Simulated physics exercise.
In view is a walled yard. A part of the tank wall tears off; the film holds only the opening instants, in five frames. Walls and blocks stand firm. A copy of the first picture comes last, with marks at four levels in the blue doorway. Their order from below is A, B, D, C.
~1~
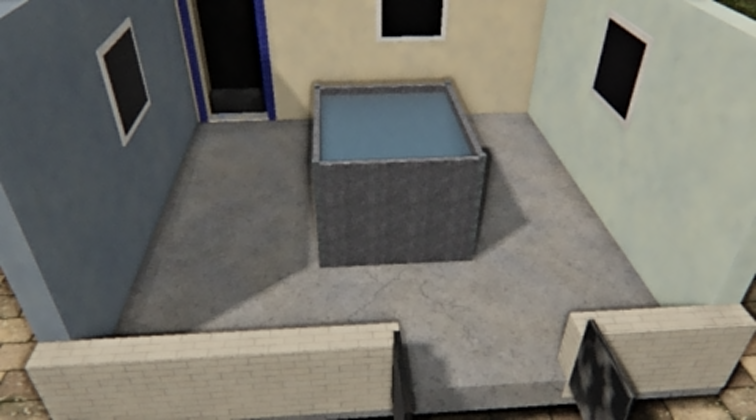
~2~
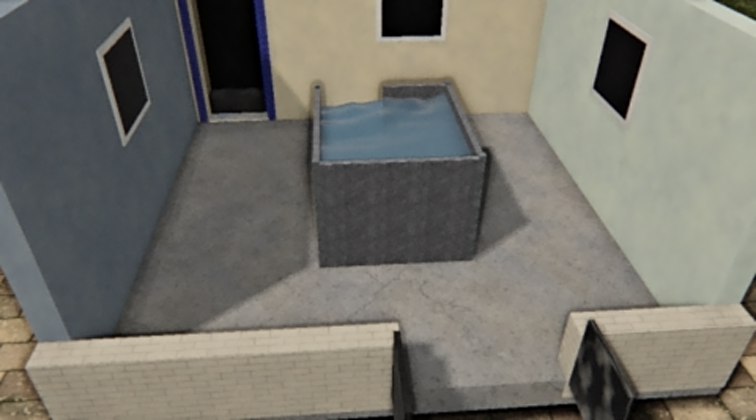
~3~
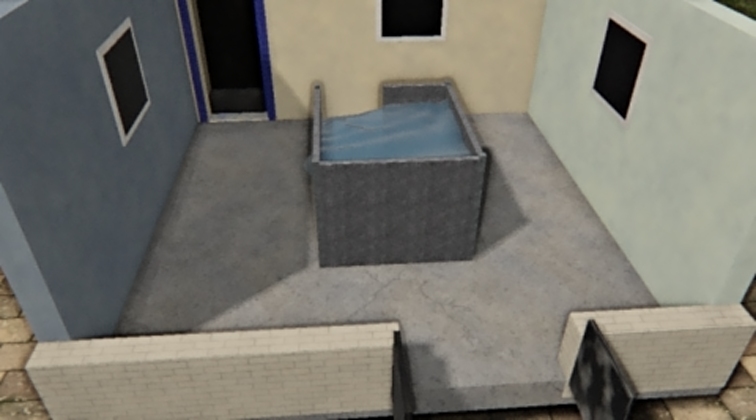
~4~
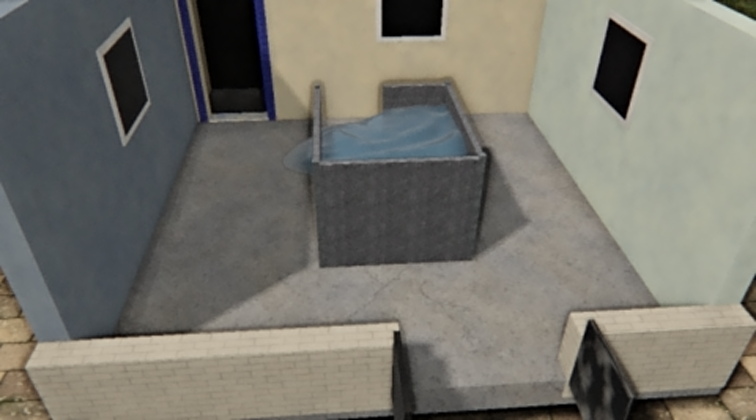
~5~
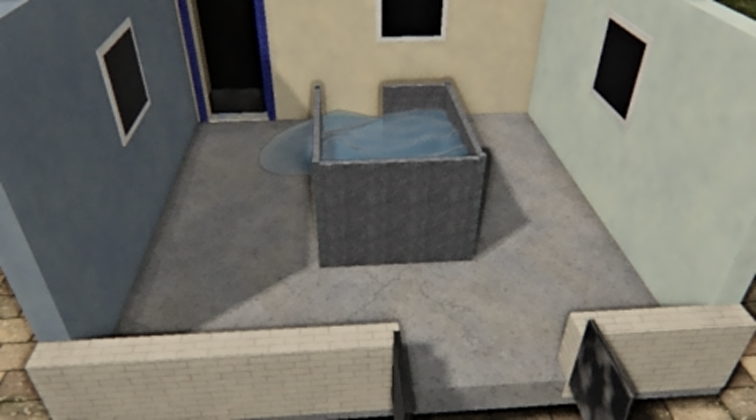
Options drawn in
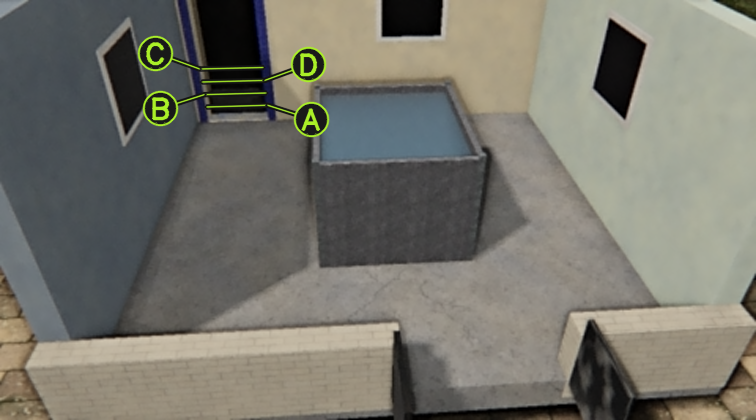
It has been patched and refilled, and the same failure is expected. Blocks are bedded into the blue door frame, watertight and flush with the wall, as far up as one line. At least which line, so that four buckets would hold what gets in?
Take B.
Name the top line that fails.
A.
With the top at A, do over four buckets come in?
Yes, it does.
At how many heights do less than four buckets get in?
Three.
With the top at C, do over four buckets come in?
No, that is safe.
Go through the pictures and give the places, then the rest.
Water in the tank at rest, its middle at (390, 125); foot of the blue doorway at (239, 121); open gate at (486, 313), in the first frame.
Water covers 1 % of the ground, its front hidden from here, in the second frame.
Water covers 4 % of the ground, its front hidden from here, in the third frame.
Water covers 8 % of the ground, its front hidden from here, in the fourth frame.
Front seen at (271, 146), 14 % of the ground wet, in the fifth frame.
On the marked copy, A at (237, 106); B at (235, 93); C at (231, 68); D at (233, 81); from the bottom up A, B, D, C.
For line A, about 11 bucketfuls get in.
For line B, a bucket or two gets in.
For line C, nothing gets over.
For line D, a splash gets over, under a bucket.
